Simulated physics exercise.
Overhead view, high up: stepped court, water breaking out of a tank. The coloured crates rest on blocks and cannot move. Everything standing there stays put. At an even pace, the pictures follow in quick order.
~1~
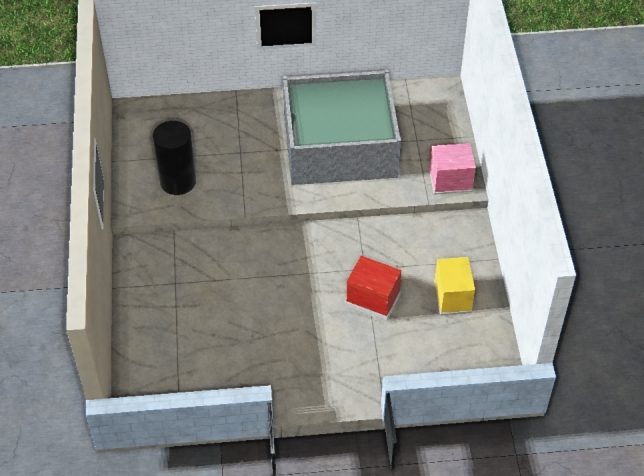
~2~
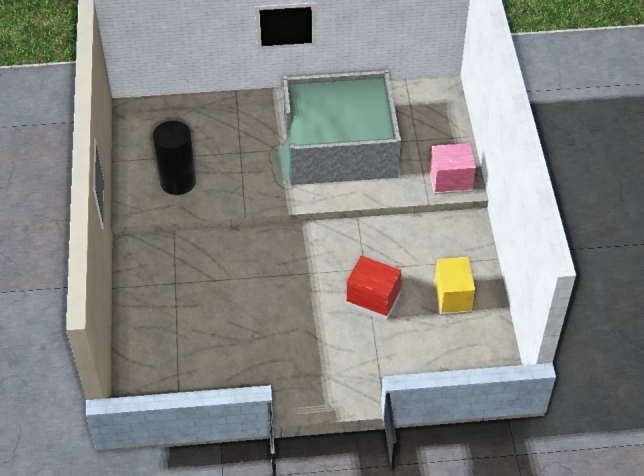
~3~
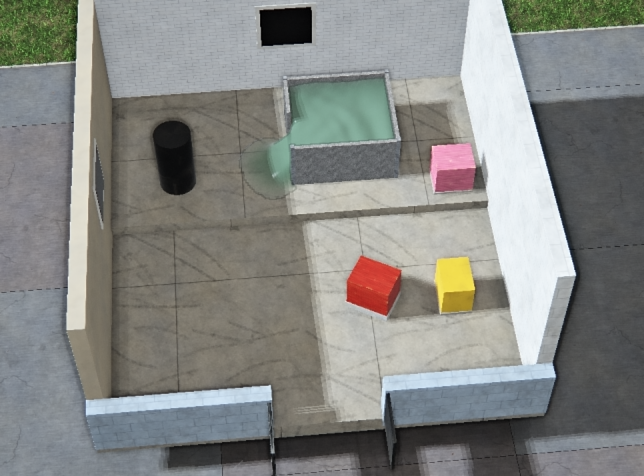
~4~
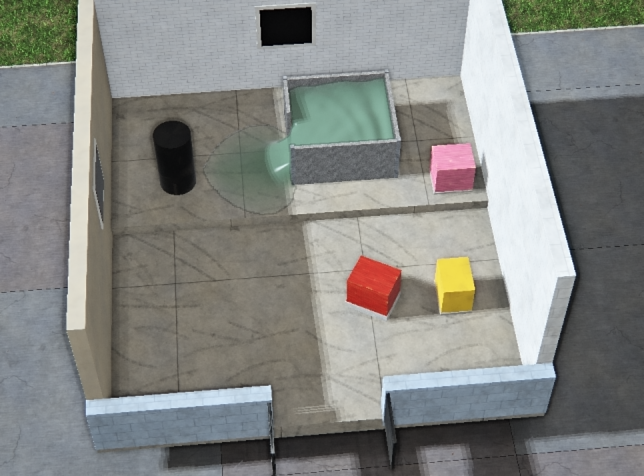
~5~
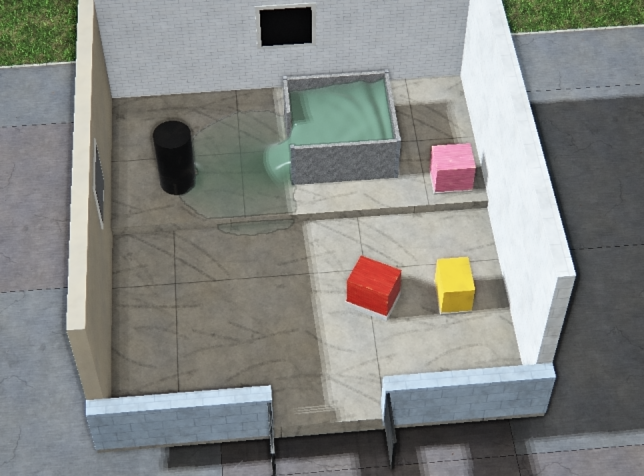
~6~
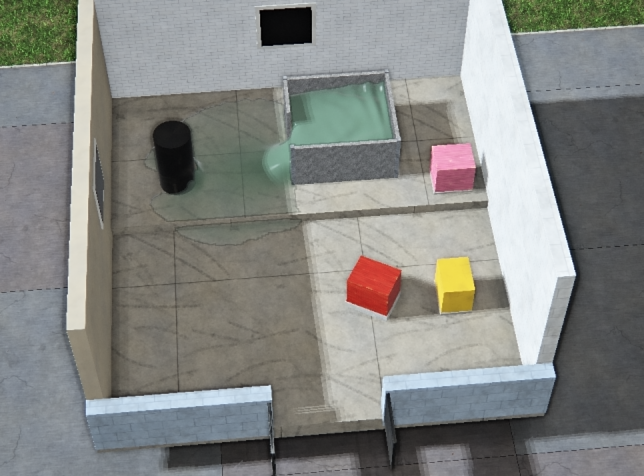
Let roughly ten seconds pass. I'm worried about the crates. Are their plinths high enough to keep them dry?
In order: I expect the red crate to stay untouched. I expect the pink crate to be touched by the water. I expect the yellow crate to be touched by the water.
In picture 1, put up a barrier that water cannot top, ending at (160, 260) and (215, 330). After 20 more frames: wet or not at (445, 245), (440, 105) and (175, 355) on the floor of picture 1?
First unwetted, then unwetted, then inundated.
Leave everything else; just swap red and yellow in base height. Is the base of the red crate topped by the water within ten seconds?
Well, the red one is inundated then.
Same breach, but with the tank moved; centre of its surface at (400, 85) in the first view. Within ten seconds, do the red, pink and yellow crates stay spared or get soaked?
Red untouched, pink untouched, yellow flooded.
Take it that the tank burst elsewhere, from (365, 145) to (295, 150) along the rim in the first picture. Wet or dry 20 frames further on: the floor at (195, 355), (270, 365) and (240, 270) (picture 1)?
Read off point by point, the answer is soaking, soaking, soaking.
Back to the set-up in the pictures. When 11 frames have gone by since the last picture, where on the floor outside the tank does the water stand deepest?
Somewhere near (113, 102), I think.
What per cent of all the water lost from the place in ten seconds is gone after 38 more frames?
20 per cent.
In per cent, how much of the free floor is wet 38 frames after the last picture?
Roughly 75 %.
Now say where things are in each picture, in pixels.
In the first picture, the water tank at (341, 112) is whole and still.
In the second picture, water pours out at (293, 154) and has run to (291, 187).
In the third picture, the front is at (245, 158), out from the gap at (293, 155).
In the fourth picture, water pours out at (293, 156) and has run to (210, 165).
In the fifth picture, water pours out at (293, 156) and has run to a hidden place.
In the sixth picture, the front is at (152, 159), out from the gap at (293, 155).
A moment on, water covers 30 % of the floor; the red crate not reached, the pink crate not reached, the yellow crate not reached.
Next, water covers 35 % of the floor; the red crate not reached, the pink crate not reached, the yellow crate not reached.
Then, water covers 45 % of the floor; the red crate not reached, the pink crate not reached, the yellow crate not reached.
Later, water covers 75 % of the floor; the red crate water round its plinth, the pink crate not reached, the yellow crate water round its plinth.
In the end, water covers 95 % of the floor; the red crate stayed above the water, the pink crate was topped, the yellow crate was topped.
